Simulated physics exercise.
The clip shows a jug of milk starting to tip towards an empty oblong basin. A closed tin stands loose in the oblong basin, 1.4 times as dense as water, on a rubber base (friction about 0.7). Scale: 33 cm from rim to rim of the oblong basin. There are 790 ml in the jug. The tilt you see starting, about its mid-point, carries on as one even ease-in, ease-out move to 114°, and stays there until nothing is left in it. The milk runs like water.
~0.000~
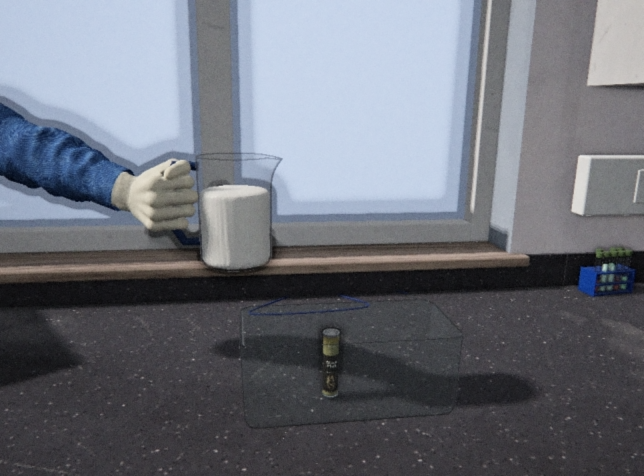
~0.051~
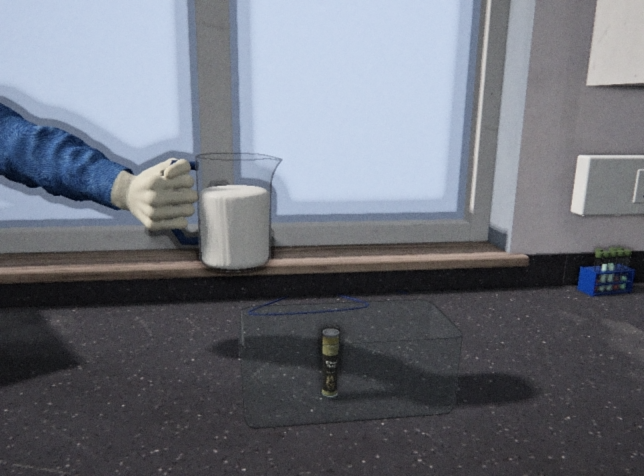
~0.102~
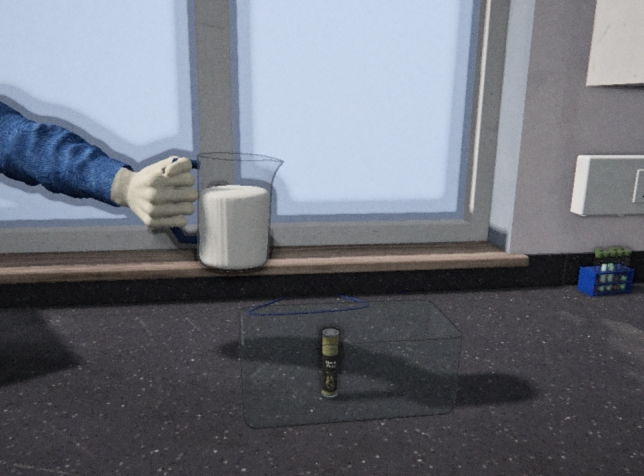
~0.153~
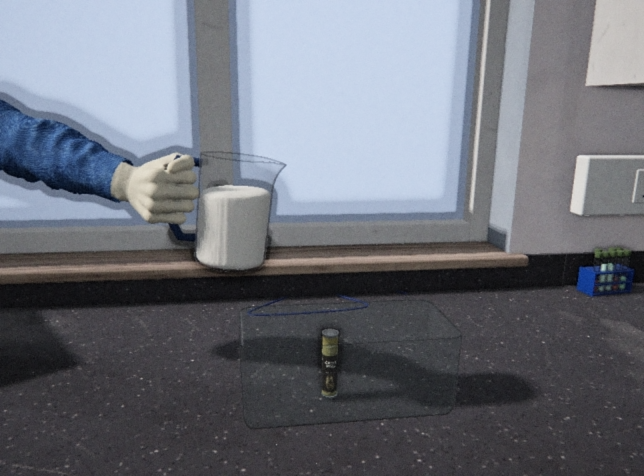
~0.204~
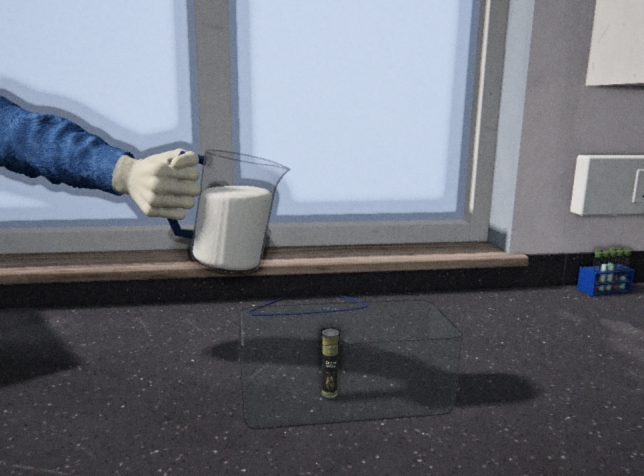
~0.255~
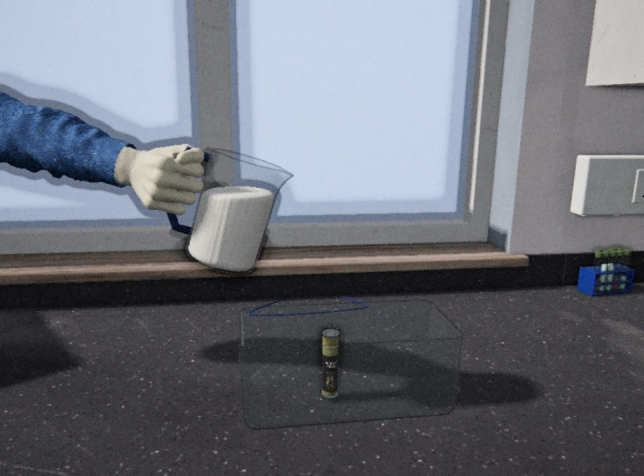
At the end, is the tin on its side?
The tin falls.
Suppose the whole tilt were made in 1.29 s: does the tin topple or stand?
The tin topples.
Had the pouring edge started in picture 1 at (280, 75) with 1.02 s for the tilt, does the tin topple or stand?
Then it keeps standing.
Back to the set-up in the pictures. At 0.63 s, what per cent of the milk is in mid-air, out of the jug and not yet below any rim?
Near 10 in a hundred.
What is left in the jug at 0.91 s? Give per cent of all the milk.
Some 30 per cent.
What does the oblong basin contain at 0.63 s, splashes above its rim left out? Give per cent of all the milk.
About 0 per cent.
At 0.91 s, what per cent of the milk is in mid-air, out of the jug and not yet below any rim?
Some 28 per cent.
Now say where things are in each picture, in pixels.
In the first picture, tilt 0°; pouring edge (282, 158); surface from (200, 191) to (269, 190); the oblong basin's rim runs from (241, 327) to (447, 318); the tin's top is at (331, 335).
In the second picture, tilt 1°; pouring edge (282, 158); surface from (199, 191) to (269, 190).
In the third picture, tilt 3°; pouring edge (284, 160); surface from (200, 191) to (269, 191).
In the fourth picture, tilt 6°; pouring edge (286, 163); surface from (201, 192) to (270, 192).
In the fifth picture, tilt 11°; pouring edge (290, 168); surface from (201, 194) to (272, 192).
In the sixth picture, tilt 17°; pouring edge (294, 174); surface from (202, 196) to (274, 193).
By 0.63 s the tilt is 78° and 90 per cent is still to pour; the tin stands where it began.
By 0.91 s the tilt is 111° and 30 per cent is still to pour; the tin stands where it began.
By 1.20 s the tilt is 114° and 1 per cent is still to pour; the tin leans 50°.
By 1.52 s the tilt is 114° and 0 per cent is still to pour; the tin lies on its side.
At rest the tin lies on its side.
